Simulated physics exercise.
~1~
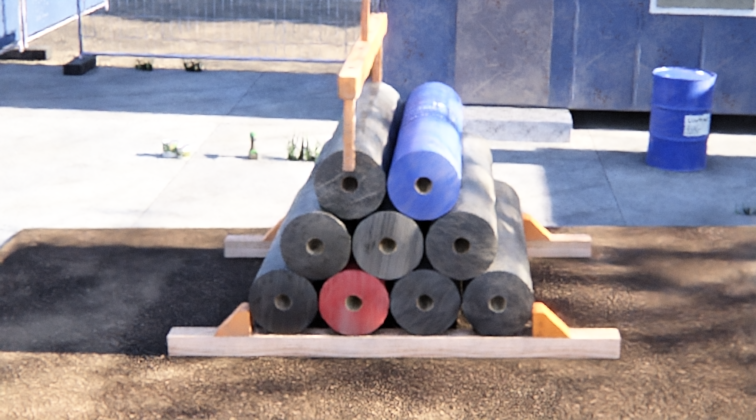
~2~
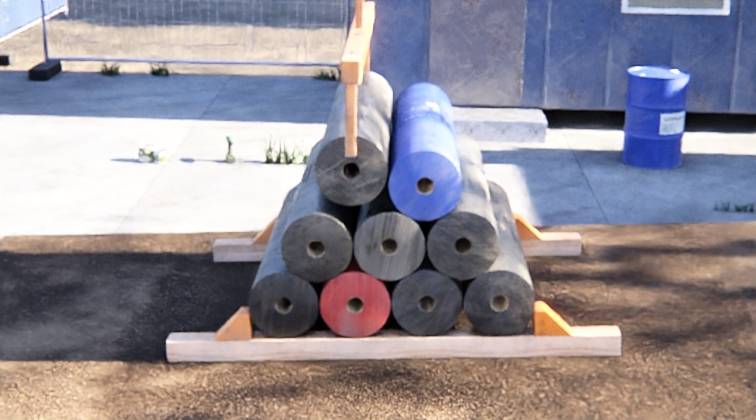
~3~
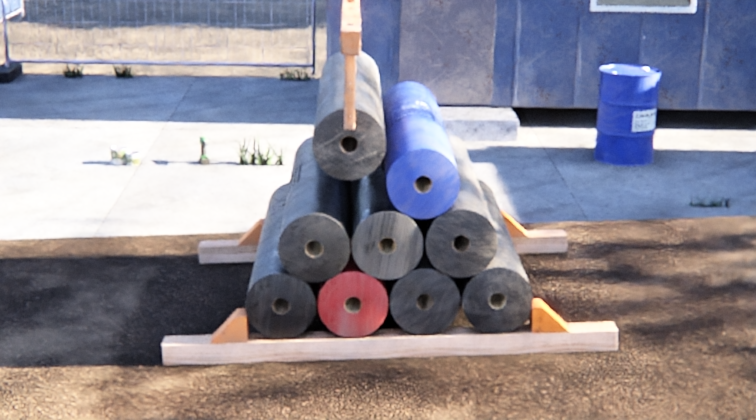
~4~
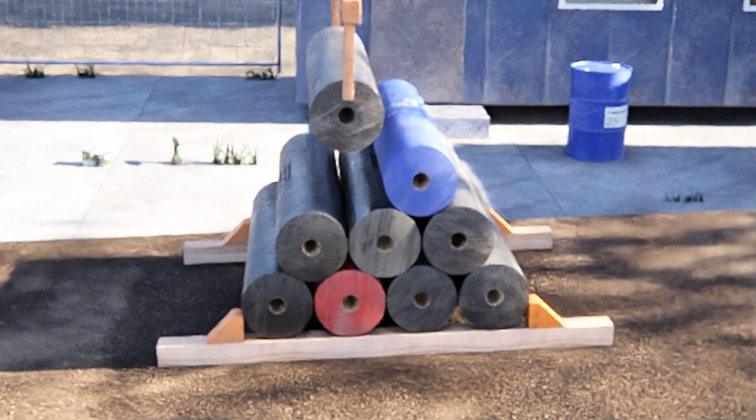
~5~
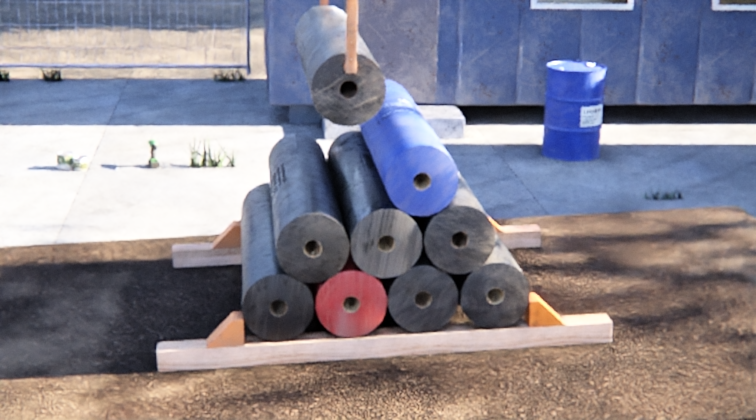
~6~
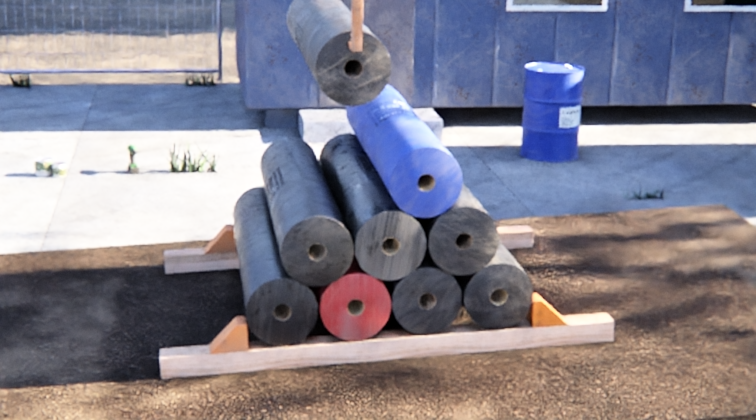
On bare ground beside a blue cabin, an orange beam lifting a black roll off a stack, the red and blue rolls staying put.
